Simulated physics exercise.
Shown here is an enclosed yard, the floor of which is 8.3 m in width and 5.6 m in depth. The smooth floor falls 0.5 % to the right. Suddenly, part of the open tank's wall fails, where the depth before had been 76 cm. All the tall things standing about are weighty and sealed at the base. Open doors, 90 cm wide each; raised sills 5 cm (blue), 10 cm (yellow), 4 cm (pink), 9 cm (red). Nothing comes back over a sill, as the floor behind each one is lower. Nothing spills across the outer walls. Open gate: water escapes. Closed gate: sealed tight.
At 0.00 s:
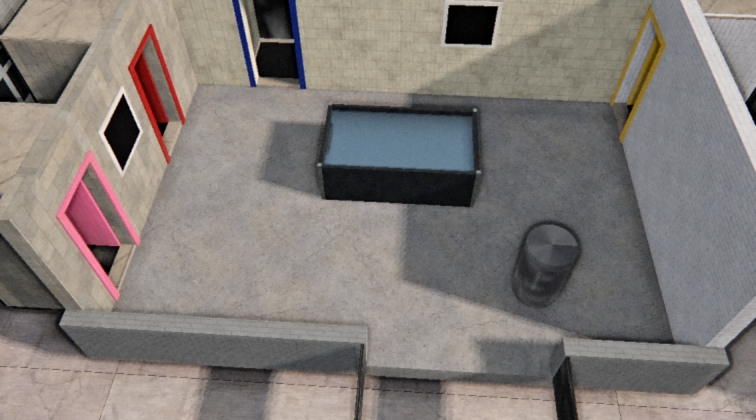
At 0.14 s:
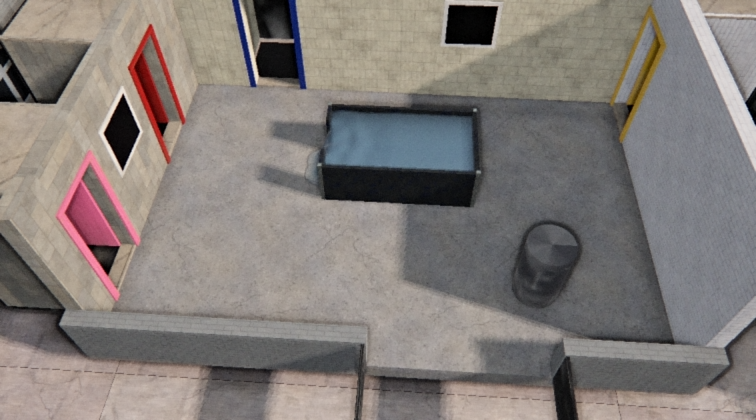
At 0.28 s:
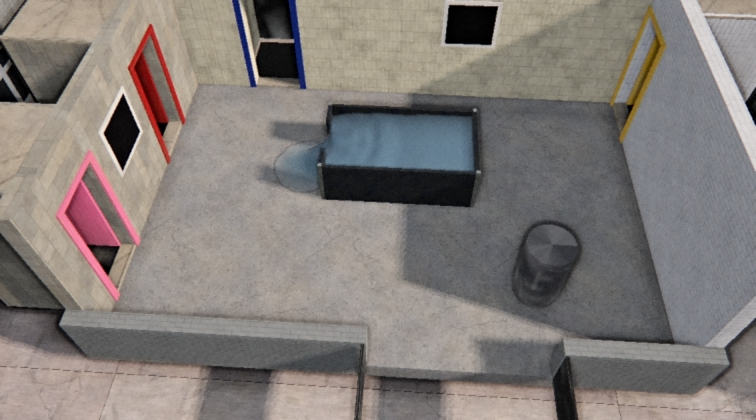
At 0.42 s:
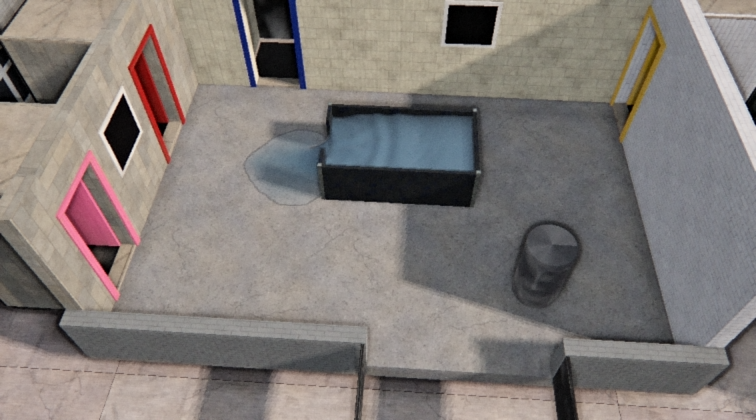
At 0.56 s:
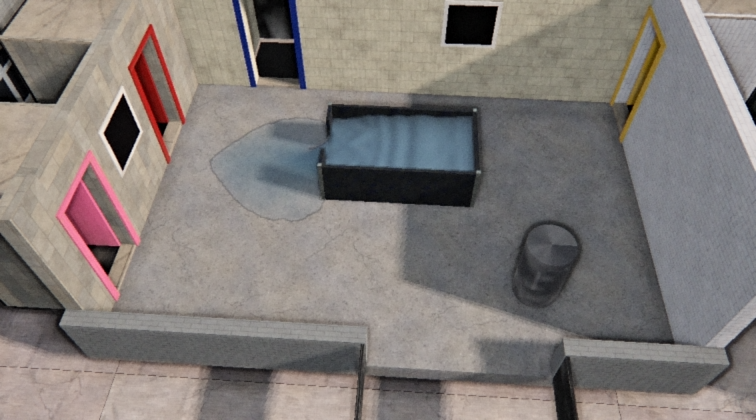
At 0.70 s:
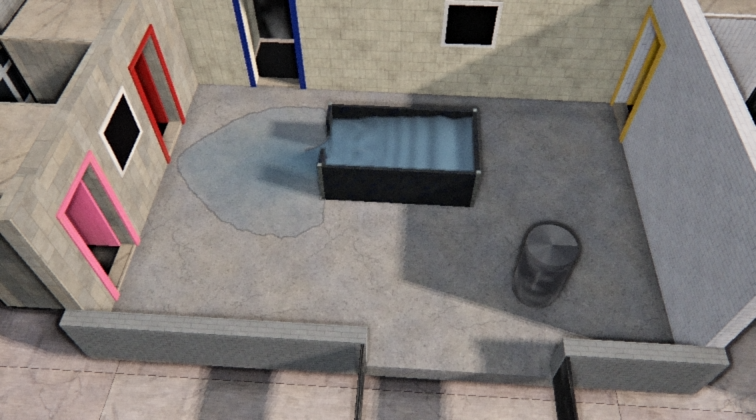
In a walled yard, water pours from a tank's left side and spreads across the floor.
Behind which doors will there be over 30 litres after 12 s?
My prediction: At the blue door the amount let in will top the limit, at the yellow door the amount let in will fall short of the limit, at the pink door the amount let in will top the limit, at the red door the amount let in will top the limit.
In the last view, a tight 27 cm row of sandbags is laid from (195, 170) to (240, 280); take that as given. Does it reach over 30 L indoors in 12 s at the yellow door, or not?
Against that limit: Yellow not over.
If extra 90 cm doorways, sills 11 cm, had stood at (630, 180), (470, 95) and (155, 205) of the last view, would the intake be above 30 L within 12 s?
The first one doesn't reach it, the second one doesn't reach it, and the third one exceeds it.
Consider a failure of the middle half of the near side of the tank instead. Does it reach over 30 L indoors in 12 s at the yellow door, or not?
Yellow: Falls short.
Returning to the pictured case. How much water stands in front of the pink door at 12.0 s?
6.5 cm or so.
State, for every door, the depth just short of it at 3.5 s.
You'd see blue at 10 cm, yellow at 0 cm, pink at 8 cm and red at 19 cm.
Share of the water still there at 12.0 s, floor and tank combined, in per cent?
82 %.
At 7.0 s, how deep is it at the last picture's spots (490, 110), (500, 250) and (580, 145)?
Approximately 2, 2 and 0 centimetres, going through them in turn.
After 1.4 s water covers 25 % of the floor and is deepest (36 cm) near (317, 169); blue door 2 cm at the sill, 0 L in, yellow door not reached, pink door not reached, red door 16 cm at the sill, 26 L in.
After 2.2 s water covers 30 % of the floor and is deepest (30 cm) near (317, 169); blue door 5 cm at the sill, 5 L in, yellow door not reached, pink door 11 cm at the sill, 8 L in, red door 24 cm at the sill, 98 L in.
After 3.5 s water covers 30 % of the floor and is deepest (23 cm) near (317, 169); blue door 10 cm at the sill, 16 L in, yellow door not reached, pink door 8 cm at the sill, 30 L in, red door 19 cm at the sill, 187 L in.
After 7.0 s water covers 70 % of the floor and is deepest (14 cm) near (317, 169); blue door 7 cm at the sill, 53 L in, yellow door not reached, pink door 8 cm at the sill, 70 L in, red door 12 cm at the sill, 258 L in.
After 12.0 s water covers 95 % of the floor and is deepest (10 cm) near (622, 155); blue door 6 cm at the sill, 70 L in, yellow door 8 cm at the sill, 0 L in, pink door 7 cm at the sill, 109 L in, red door 6 cm at the sill, 263 L in.
